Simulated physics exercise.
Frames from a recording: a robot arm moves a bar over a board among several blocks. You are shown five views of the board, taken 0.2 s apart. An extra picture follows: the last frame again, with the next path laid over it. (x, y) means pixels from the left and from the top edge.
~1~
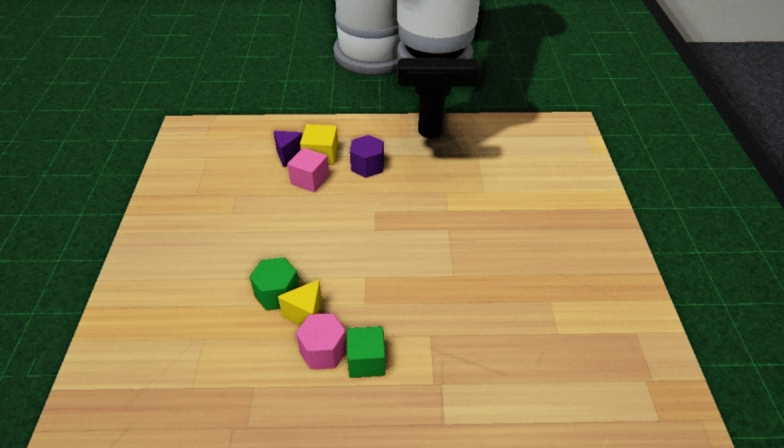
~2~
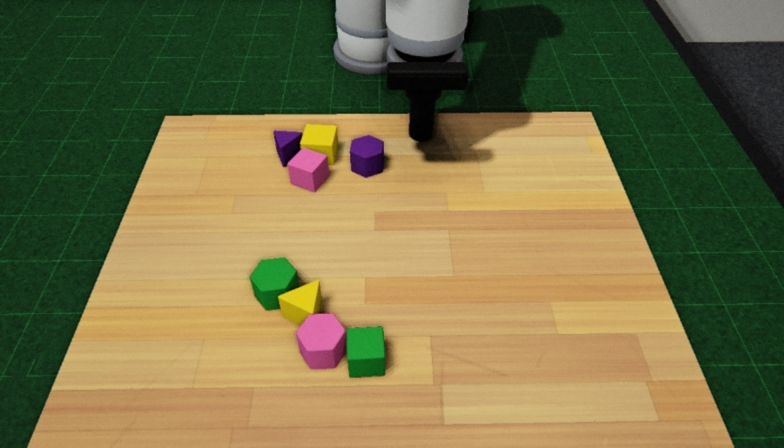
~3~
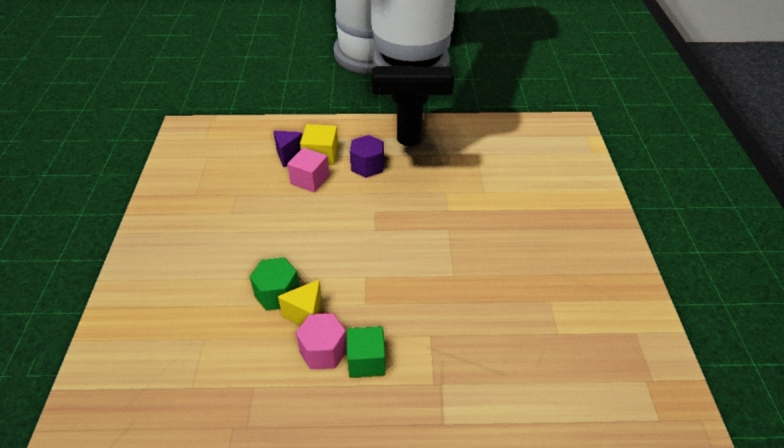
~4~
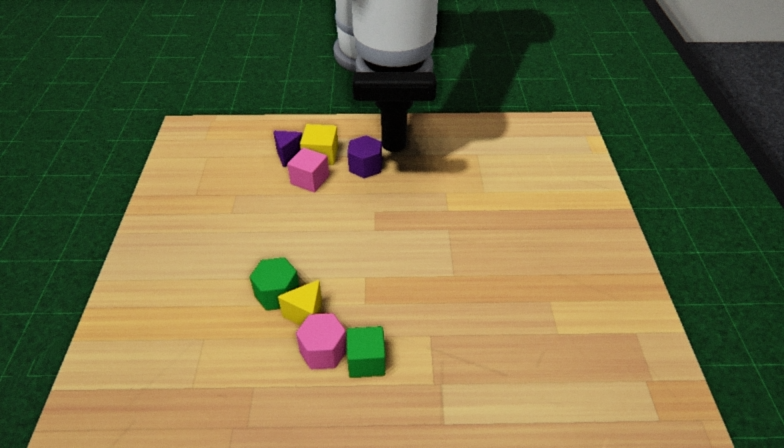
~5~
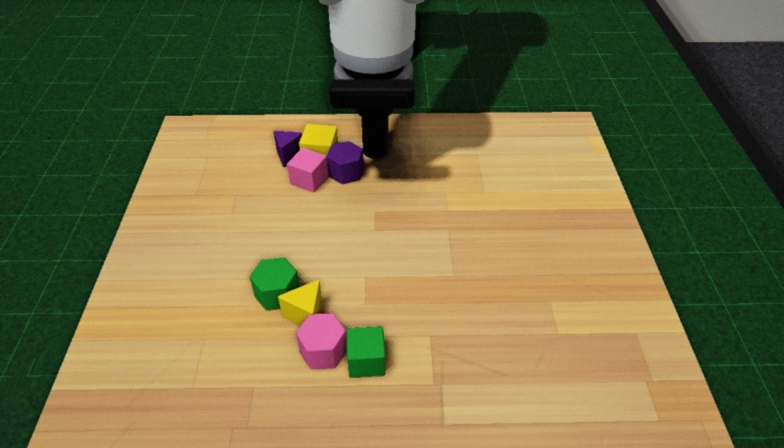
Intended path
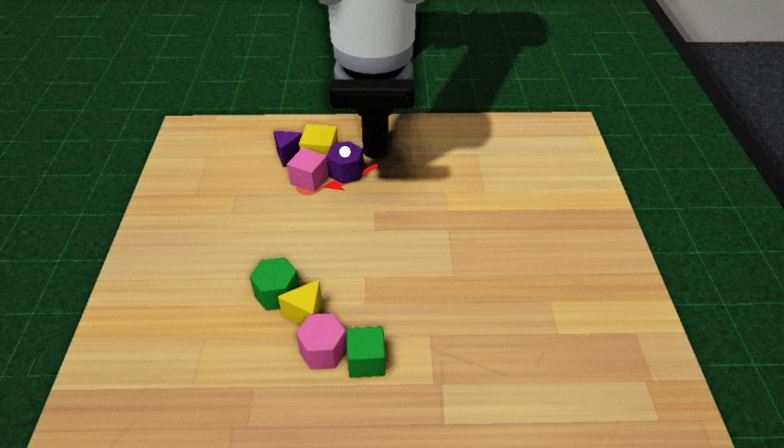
In this clip, a robot arm moves a black bar leftward along the far edge of a wooden board, pushing a purple six-sided block a short way left, up beside the pink and yellow square pieces, while the other blocks remain still.
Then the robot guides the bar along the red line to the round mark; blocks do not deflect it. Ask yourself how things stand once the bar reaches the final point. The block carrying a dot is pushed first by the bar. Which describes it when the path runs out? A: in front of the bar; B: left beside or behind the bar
A (in front of the bar)
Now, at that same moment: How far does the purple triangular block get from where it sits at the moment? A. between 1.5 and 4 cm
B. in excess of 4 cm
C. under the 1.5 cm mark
Correct choice: C.
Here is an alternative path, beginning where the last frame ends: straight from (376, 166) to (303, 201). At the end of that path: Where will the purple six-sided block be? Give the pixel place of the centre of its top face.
Its top face will be centred at roughly (274, 170).
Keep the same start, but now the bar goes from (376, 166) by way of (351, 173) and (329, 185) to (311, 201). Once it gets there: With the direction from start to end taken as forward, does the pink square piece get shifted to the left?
That would be a no.
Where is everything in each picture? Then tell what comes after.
In the first frame, bar tip (430, 131); block tops, purple triangular block (286, 136); pink square piece (307, 159); yellow square piece (319, 134); purple six-sided block (367, 145).
In the second frame, bar (421, 135); blocks unchanged.
In the third frame, bar (409, 139); blocks unchanged.
In the fourth frame, bar (394, 145); purple six-sided block (365, 146).
In the fifth frame, bar (376, 151); purple triangular block (286, 136); pink square piece (307, 159); yellow square piece (318, 134); purple six-sided block (345, 152).
Path on the board, from (376, 166) over (356, 176) and (335, 186) to (309, 186); the dot is on the purple six-sided block.
The first path, step by step. Halfway along, bar (345, 167); pink square piece (278, 161); yellow square piece (314, 135), turned 25° clockwise; purple six-sided block (313, 163), turned 30° clockwise.
At the end, bar (307, 172); purple triangular block in place; pink square piece (247, 157), turned 15° anticlockwise; yellow square piece (314, 135), turned 25° clockwise; purple six-sided block (276, 163), turned 60° clockwise.
